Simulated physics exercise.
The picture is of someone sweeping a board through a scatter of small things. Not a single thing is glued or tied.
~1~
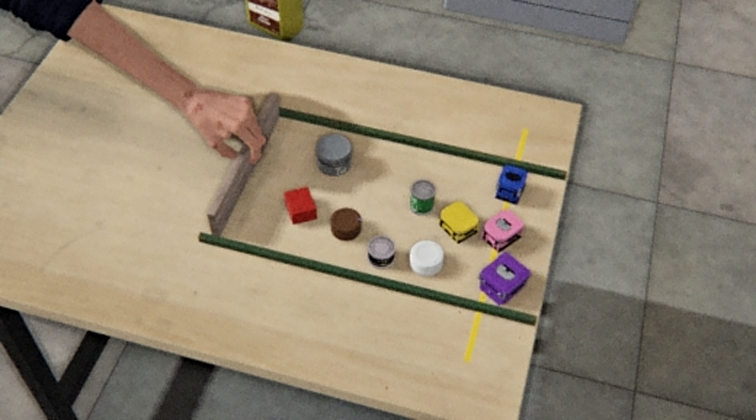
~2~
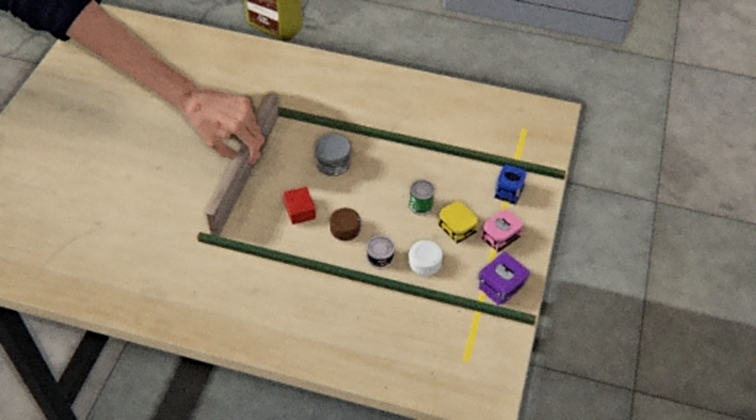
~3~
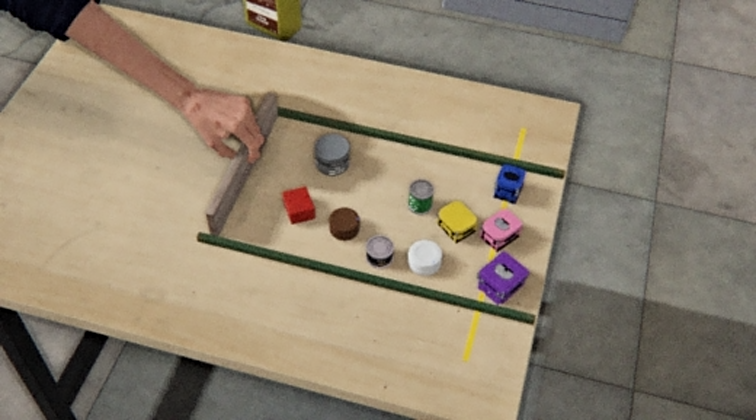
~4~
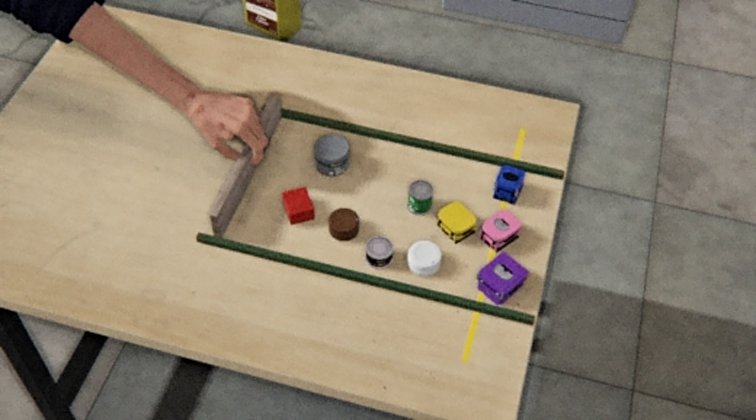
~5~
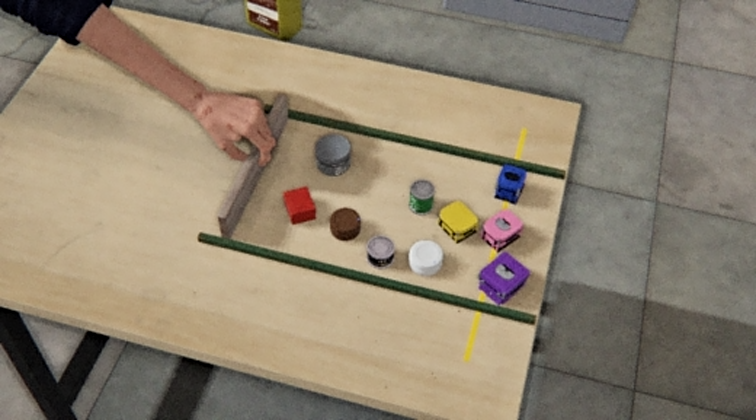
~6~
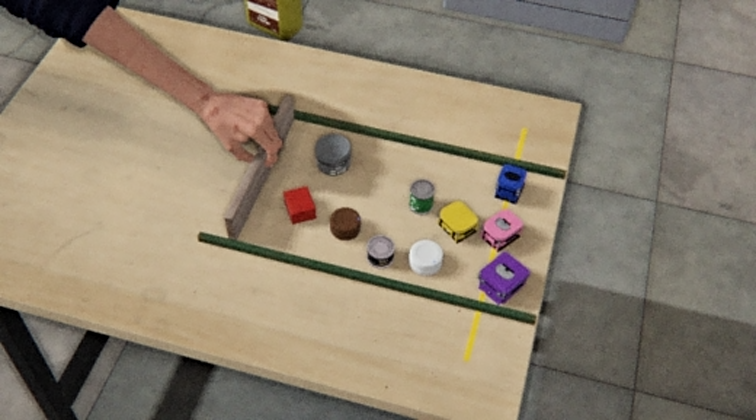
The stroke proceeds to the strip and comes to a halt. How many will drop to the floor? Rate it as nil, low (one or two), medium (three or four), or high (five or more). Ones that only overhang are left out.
Low, one or two.
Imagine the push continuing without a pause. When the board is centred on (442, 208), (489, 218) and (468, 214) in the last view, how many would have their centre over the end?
The counts would come out as 0, 2 and 0.
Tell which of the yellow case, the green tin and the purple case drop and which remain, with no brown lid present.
Yellow case - safe, green tin - safe, purple case - gone.
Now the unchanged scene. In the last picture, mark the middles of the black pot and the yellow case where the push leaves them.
Final positions - black pot around (499, 284), yellow case around (535, 241).
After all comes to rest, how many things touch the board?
At rest, 4 are in contact.
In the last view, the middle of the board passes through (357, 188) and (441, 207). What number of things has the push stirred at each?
So far 4, and 9 at the second.
Early on, none off yet; purple case at rest near (503, 279); pink case at rest near (502, 231); blue case at rest near (511, 184).
A while later, none off yet; purple case travelled a little near (526, 283); pink case travelled about its own width near (530, 241); blue case moving near (519, 184).
Finally, the number that fall off is one or two; lost, pink case and purple case.
